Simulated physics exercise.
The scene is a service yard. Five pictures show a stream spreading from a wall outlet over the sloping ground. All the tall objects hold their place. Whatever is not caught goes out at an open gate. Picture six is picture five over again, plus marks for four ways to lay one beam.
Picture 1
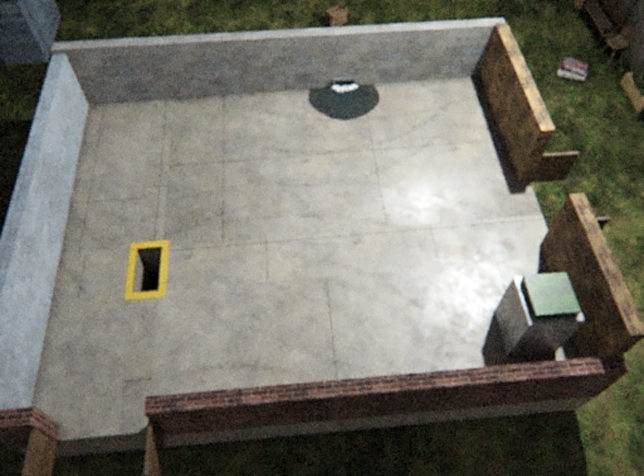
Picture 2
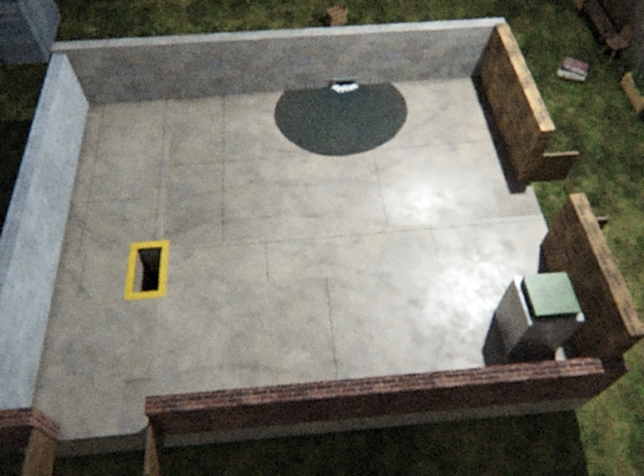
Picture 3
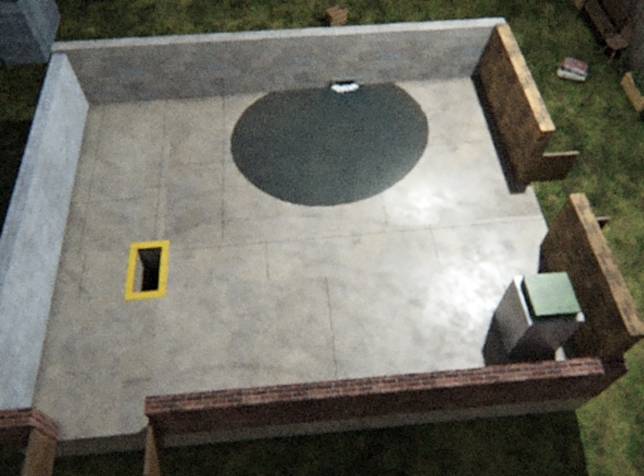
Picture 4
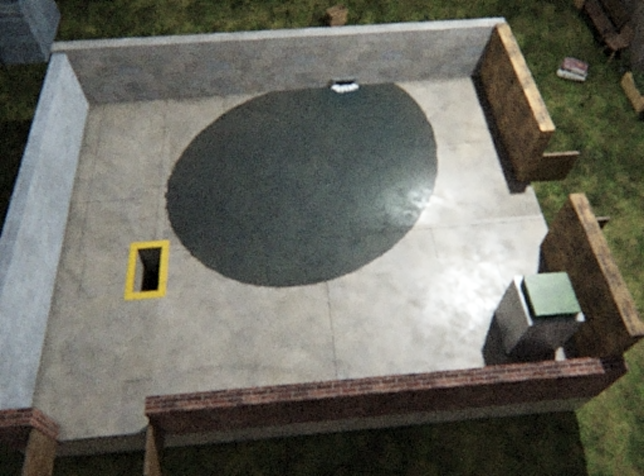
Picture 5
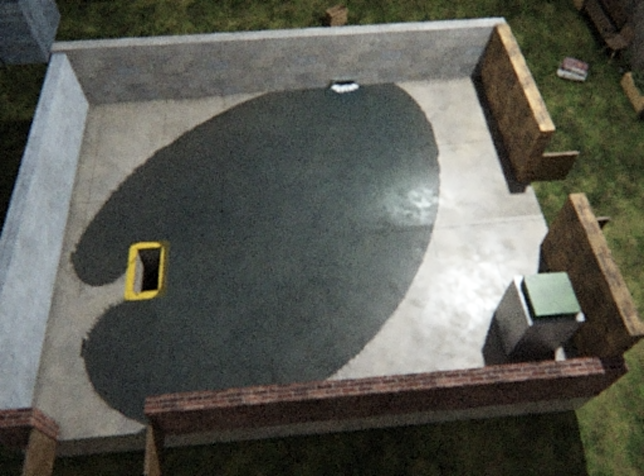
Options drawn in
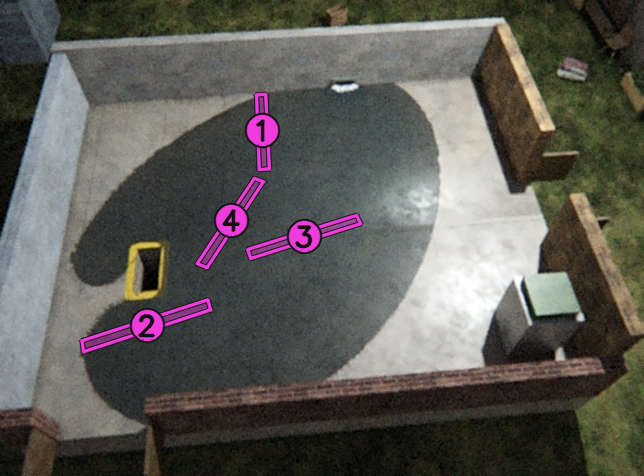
Dark water spreads from a small opening at the foot of the far wall across the pale floor of a walled yard. The rounded patch widens toward the left and the near side, then reaches the yellow-edged drain, wrapping around it and running in while the green-topped box stays dry.
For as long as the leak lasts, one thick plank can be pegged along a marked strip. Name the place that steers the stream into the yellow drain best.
Choose 3.
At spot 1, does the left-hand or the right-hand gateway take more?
The left one.
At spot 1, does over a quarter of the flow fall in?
No, it does not.
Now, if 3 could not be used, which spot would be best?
That would be 2.
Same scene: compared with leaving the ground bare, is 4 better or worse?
It is worse.
On the marked copy, 1 from (264, 169) to (261, 94); 2 from (82, 346) to (209, 304); 3 from (249, 253) to (358, 219); 4 from (202, 265) to (258, 180).
With 1, about 10 % of the stream runs into the yellow drain, about 89 % out by the gates.
With 2, about 21 % of the stream runs into the yellow drain, about 78 % out by the gates.
With 3, about 42 % of the stream runs into the yellow drain, about 58 % out by the gates.
With 4, about 13 % of the stream runs into the yellow drain, about 87 % out by the gates.
